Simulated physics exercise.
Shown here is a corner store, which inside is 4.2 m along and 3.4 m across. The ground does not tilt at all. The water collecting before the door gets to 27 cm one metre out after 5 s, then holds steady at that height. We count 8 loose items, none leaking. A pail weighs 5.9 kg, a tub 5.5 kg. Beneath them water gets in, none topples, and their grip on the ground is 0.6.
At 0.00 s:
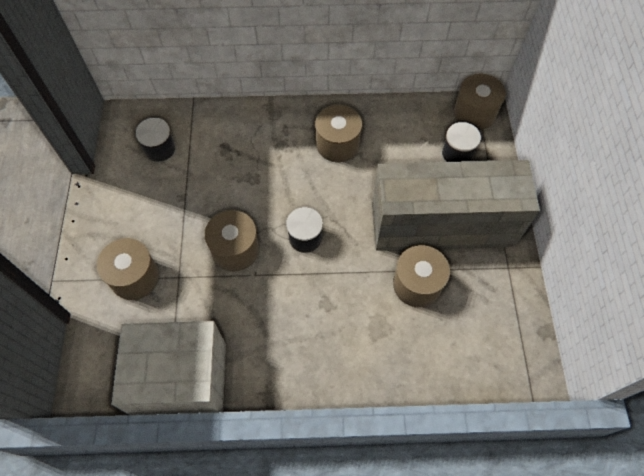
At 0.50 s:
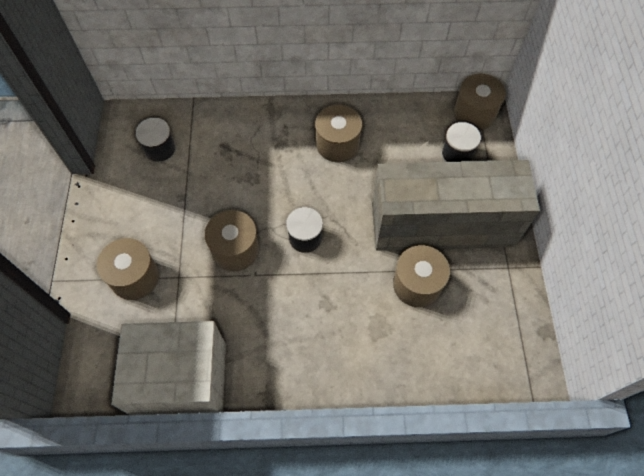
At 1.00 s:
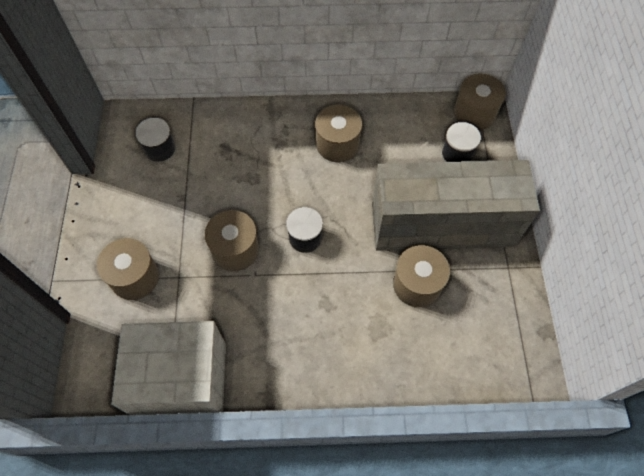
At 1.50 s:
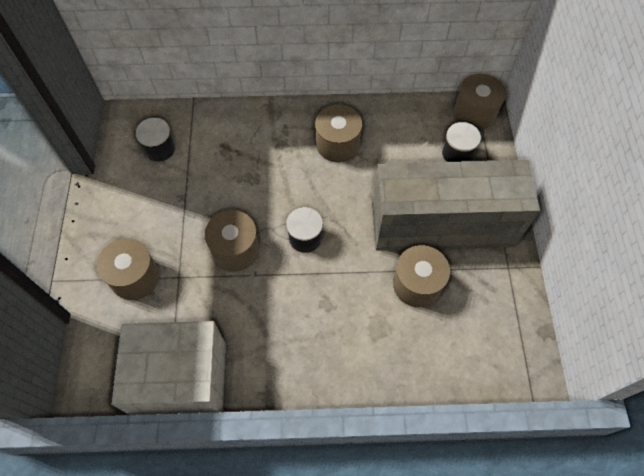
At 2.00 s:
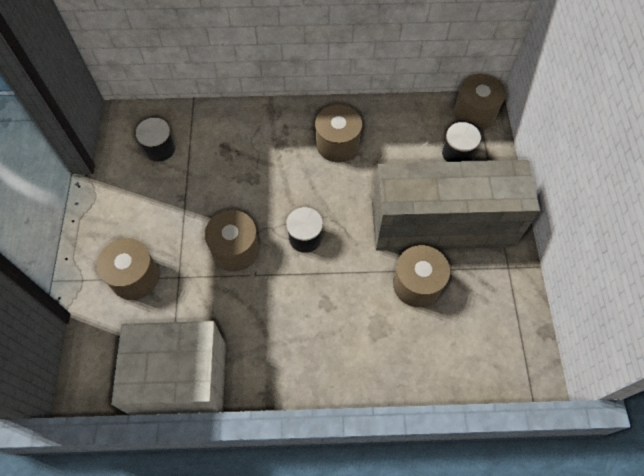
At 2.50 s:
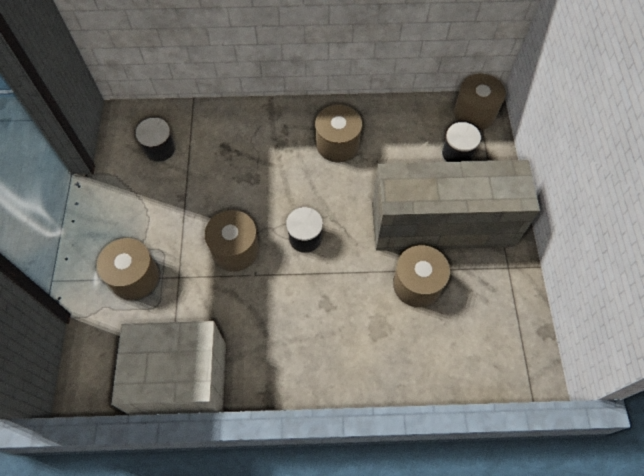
Water pooling outside a doorway at left and spreading thinly onto a shop's concrete floor, with drums and blocks staying still.
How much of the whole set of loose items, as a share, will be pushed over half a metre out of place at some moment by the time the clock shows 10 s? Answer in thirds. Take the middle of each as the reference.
Two thirds or more.
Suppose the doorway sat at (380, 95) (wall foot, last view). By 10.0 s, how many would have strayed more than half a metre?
6.
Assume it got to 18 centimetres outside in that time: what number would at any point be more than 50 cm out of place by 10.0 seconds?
I count 7 of them in that case.
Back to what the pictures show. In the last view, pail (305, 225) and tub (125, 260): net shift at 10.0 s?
First 200 cm, then 350 cm.
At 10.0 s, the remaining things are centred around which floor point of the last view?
At about (409, 238).
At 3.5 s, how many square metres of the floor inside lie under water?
2.5 m2.
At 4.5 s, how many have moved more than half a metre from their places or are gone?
At that time I count 1.
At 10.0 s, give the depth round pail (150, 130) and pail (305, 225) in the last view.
I'd put it at 5 cm and 21 cm respectively.
After 3.5 s 0 of 8 are over 50 cm from their spots; 0 afloat.
After 4.5 s 1 of 8 are over 50 cm from their spots; 1 afloat.
After 7.0 s 5 of 8 are over 50 cm from their spots; 7 afloat.
After 10.0 s 6 of 8 are over 50 cm from their spots, and 7 have been at some point; 7 afloat.
